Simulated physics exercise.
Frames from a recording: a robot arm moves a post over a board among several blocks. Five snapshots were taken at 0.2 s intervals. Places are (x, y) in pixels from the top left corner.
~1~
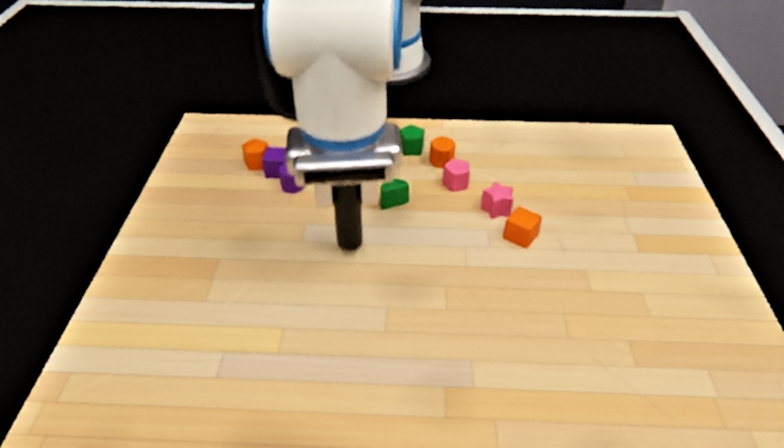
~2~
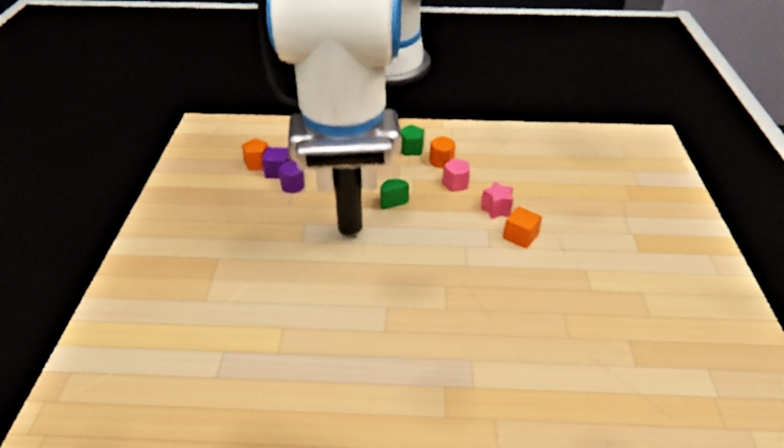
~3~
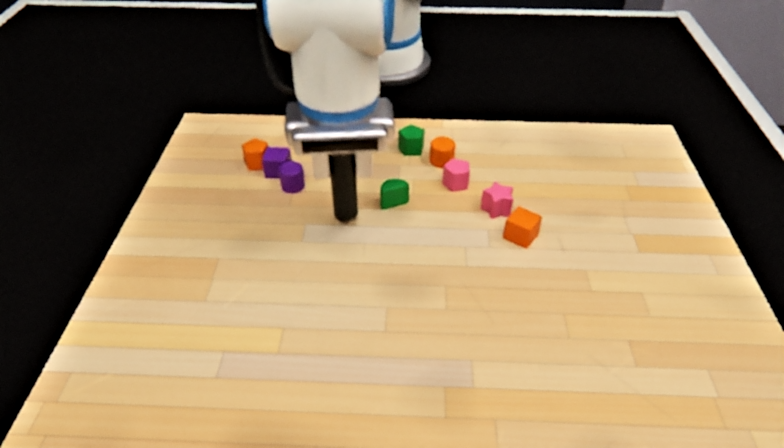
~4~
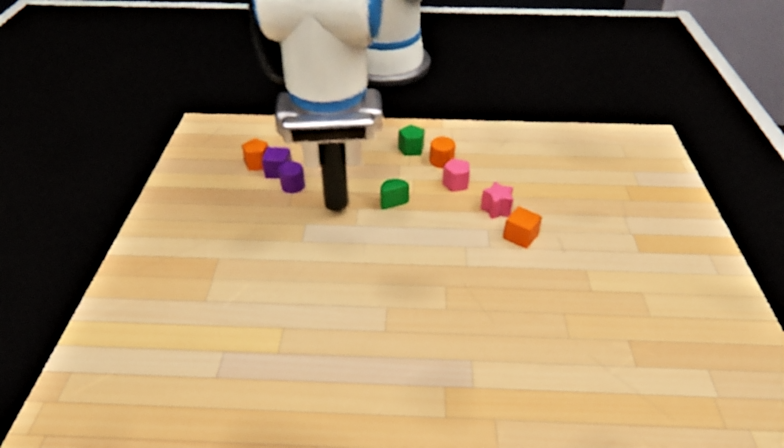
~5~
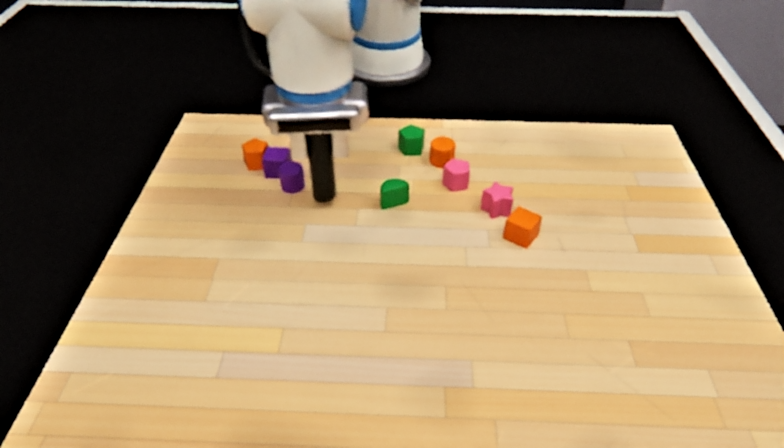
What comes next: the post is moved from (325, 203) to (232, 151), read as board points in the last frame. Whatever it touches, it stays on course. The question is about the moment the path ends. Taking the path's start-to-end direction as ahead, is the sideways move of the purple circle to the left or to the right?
Shifted right.
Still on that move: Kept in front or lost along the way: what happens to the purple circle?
It lies beside or behind the post.
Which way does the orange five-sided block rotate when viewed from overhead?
It spins against the clock.
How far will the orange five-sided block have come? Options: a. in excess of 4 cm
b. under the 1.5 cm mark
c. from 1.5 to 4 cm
It's a.
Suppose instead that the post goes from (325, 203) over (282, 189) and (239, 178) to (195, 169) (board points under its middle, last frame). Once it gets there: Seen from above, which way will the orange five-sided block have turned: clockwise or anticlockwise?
The turn is anti-clockwise.
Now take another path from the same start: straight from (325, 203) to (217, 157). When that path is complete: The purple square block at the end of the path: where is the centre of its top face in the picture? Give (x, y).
Just about (274, 131).
What follows on the original path. One third of the way, post (290, 176); orange five-sided block (243, 139), turned 40° anticlockwise; purple square block (268, 141); purple circle (275, 155).
Two thirds of the way, post (259, 159); orange five-sided block (239, 136), turned 85° anticlockwise; purple square block (267, 122), turned 15° anticlockwise; purple circle (262, 136).
At the end, post (230, 143); orange five-sided block (220, 122), turned 90° anticlockwise; purple square block (269, 119); purple circle (261, 131); green half-round block still.
